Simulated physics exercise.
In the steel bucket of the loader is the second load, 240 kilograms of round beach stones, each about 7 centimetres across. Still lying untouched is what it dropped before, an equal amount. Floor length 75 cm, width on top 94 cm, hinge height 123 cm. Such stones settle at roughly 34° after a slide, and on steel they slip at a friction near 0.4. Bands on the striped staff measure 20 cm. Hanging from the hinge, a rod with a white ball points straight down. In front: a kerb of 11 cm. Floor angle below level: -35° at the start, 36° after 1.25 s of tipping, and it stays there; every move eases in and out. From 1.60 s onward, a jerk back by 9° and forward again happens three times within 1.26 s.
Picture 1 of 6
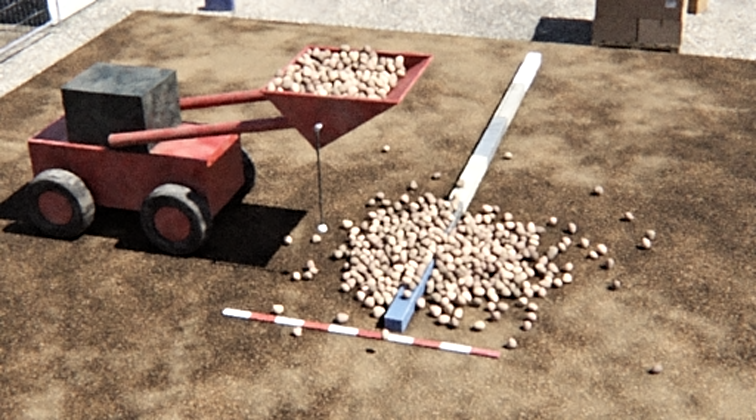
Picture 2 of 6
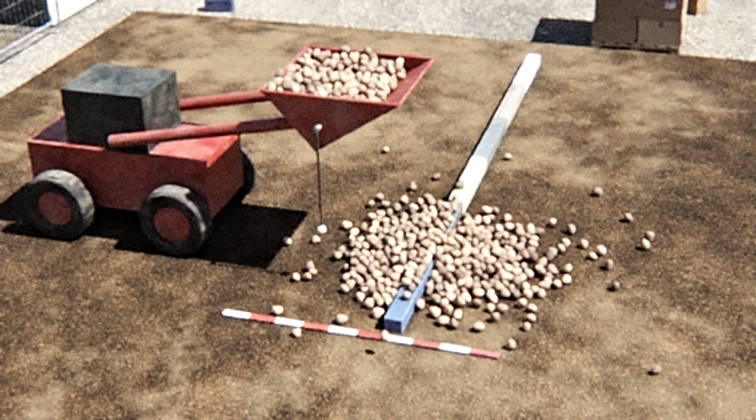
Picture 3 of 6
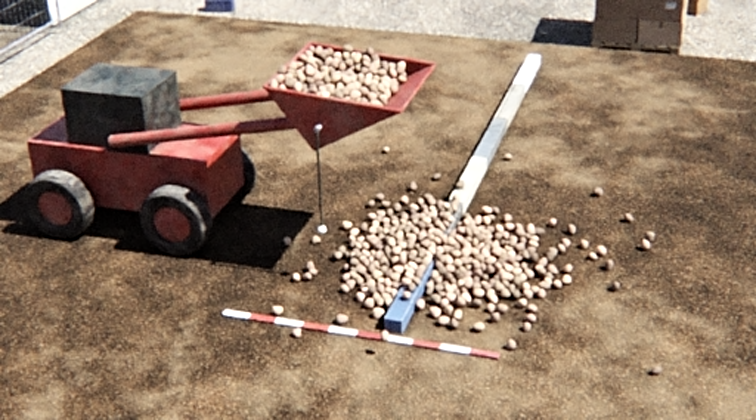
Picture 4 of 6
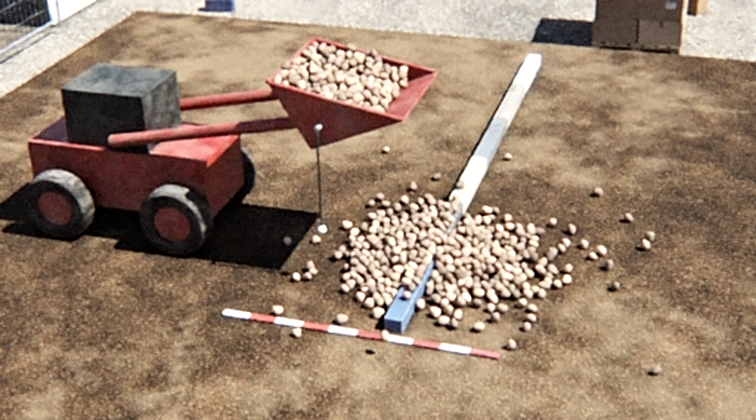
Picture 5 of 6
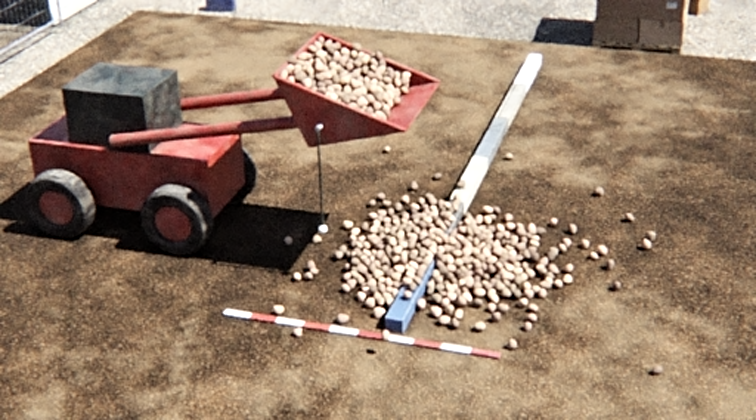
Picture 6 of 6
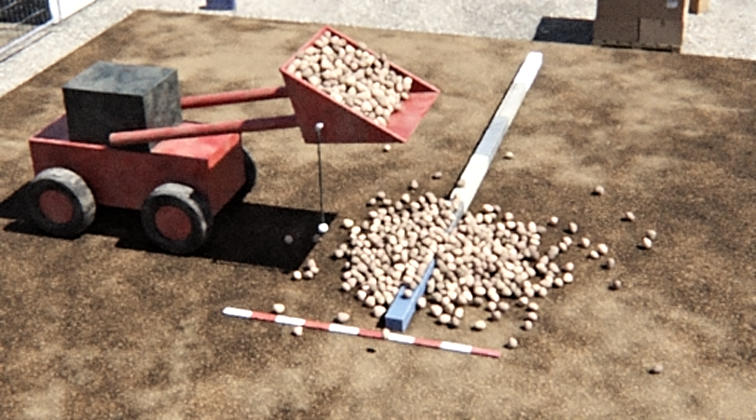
The red loader's raised bucket, full of pale stones, slowly tipped forward, its front edge dipping to the right, while the loader stayed put and the scattered heap across the kerb lay still.
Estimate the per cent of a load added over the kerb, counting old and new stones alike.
Roughly 86 per cent of a load is added.
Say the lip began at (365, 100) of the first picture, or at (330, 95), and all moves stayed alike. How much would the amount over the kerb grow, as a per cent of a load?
I'd expect near 50 per cent first and near 15 per cent next.
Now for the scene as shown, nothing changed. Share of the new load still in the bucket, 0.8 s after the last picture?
Around 45 per cent of the load is still inside.
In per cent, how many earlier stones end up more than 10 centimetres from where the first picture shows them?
Close to 25 in a hundred of them.
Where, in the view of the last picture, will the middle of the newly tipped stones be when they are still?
Their centre ends up near (482, 250).
Then, 0.4 s after the last picture the floor is at 25°; in per cent of one load, 99 in the bucket, 56 on this side of the kerb, 45 over the kerb; the foremost stones are at (625, 262).
Then, 0.8 s after the last picture the floor is at 36°; in per cent of one load, 43 in the bucket, 96 on this side of the kerb, 61 over the kerb; the foremost stones are at (625, 262).
Then, 2.8 s after the last picture the floor is at 36°; in per cent of one load, 0 in the bucket, 69 on this side of the kerb, 132 over the kerb; the foremost stones are at (631, 280).
Then, 5.2 s after the last picture the floor is at 36°; in per cent of one load, 0 in the bucket, 69 on this side of the kerb, 132 over the kerb; the foremost stones are at (631, 280). Net gain over the kerb, 86.
